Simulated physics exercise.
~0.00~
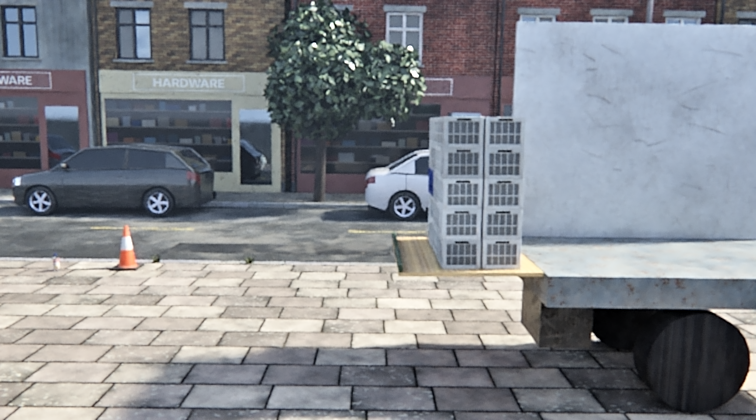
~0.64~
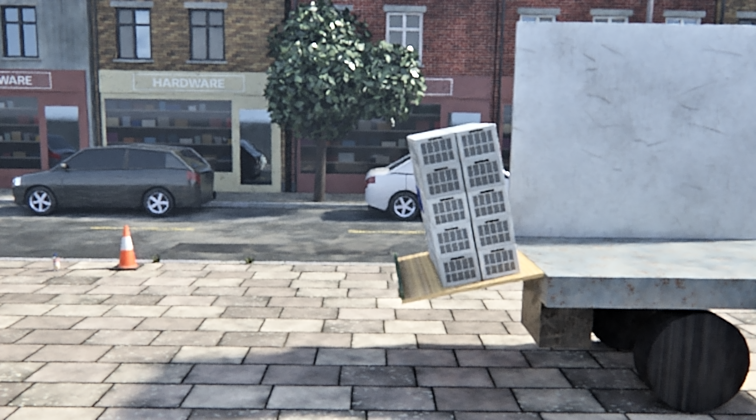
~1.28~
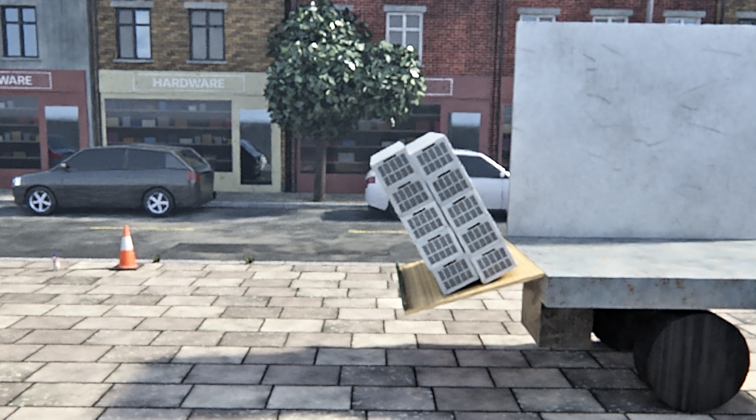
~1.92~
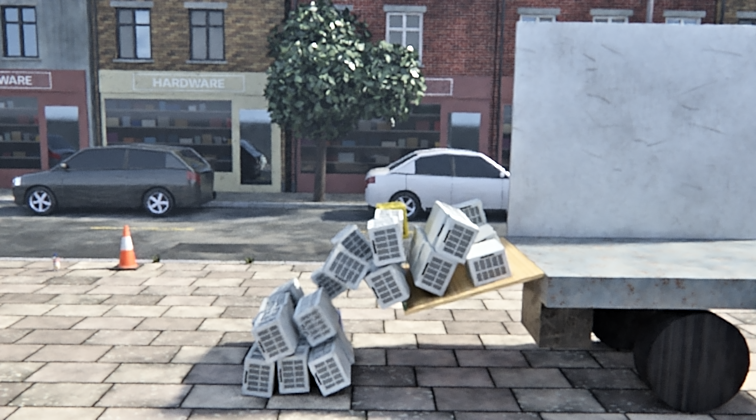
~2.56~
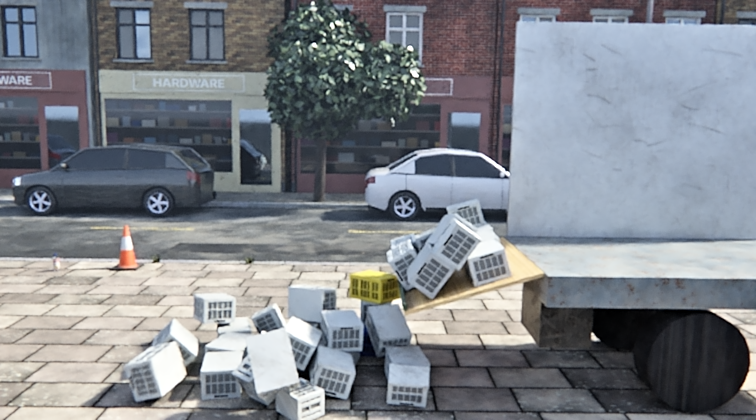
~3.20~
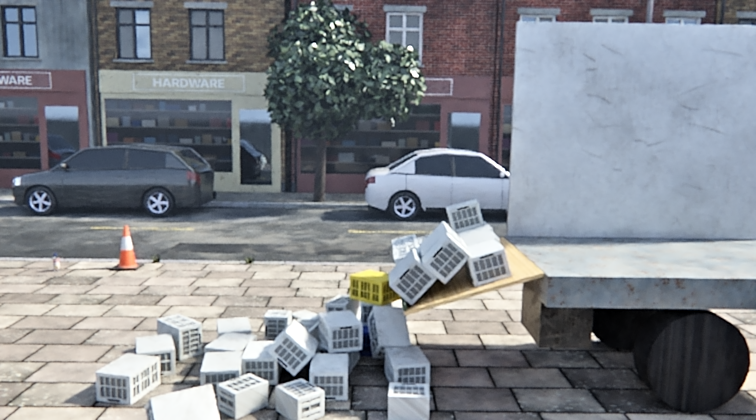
Stacked grey crates leaning and toppling left off a lorry's tilting tail lift, most scattering across the paving, a few staying aboard.
